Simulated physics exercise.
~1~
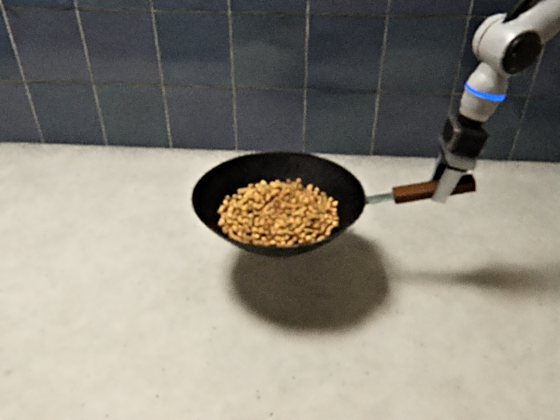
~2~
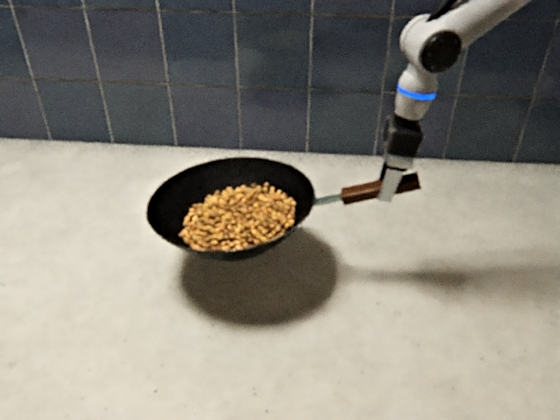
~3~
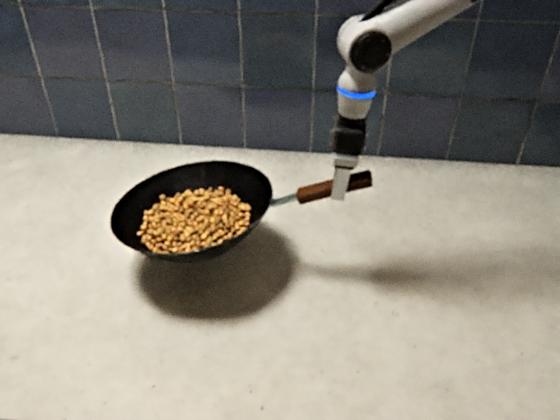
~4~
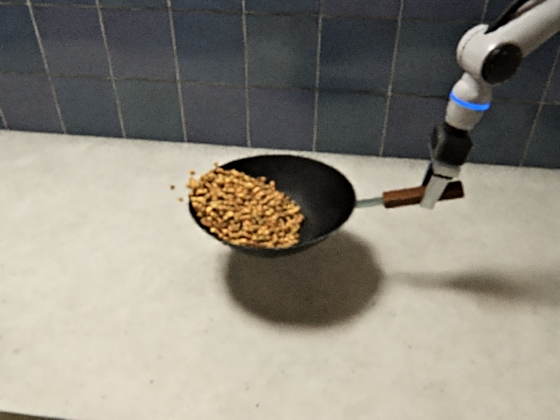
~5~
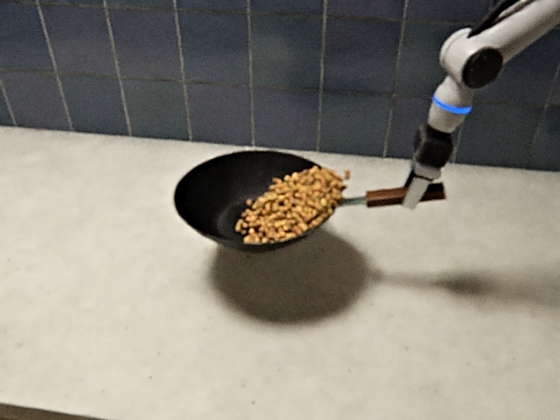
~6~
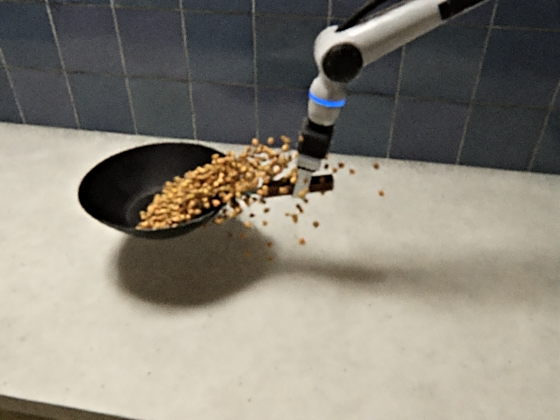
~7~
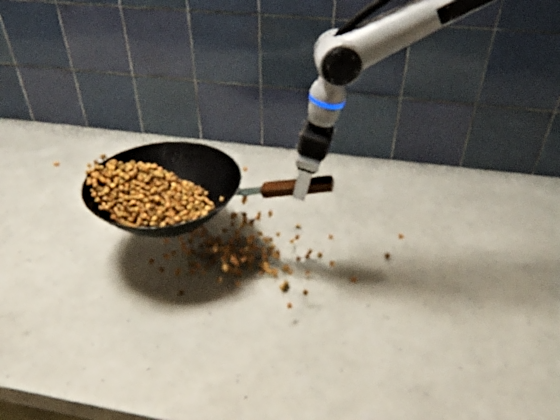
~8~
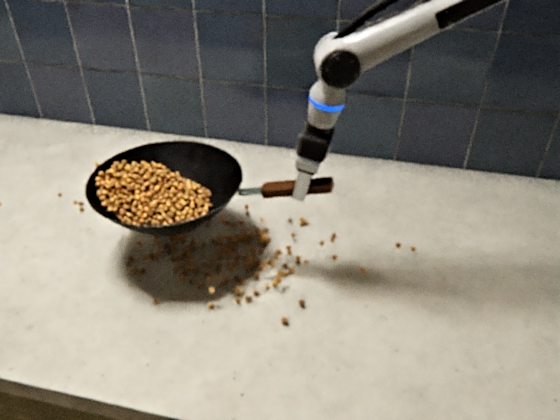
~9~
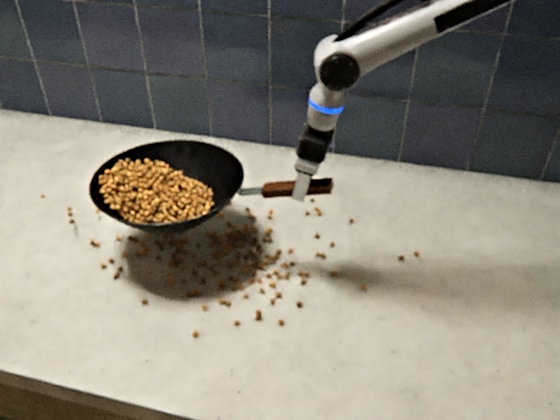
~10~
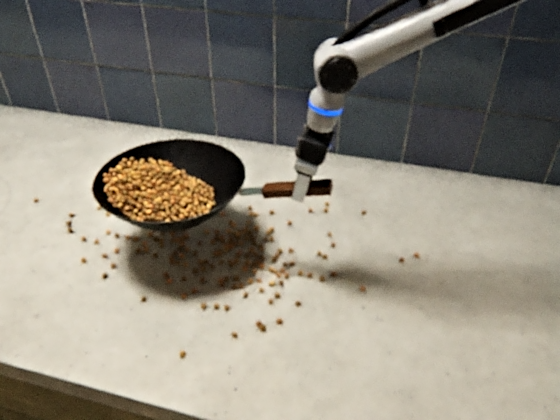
On a pale countertop against blue tiles, a robot arm swings a black wok of chickpeas back and forth, spilling some around it.
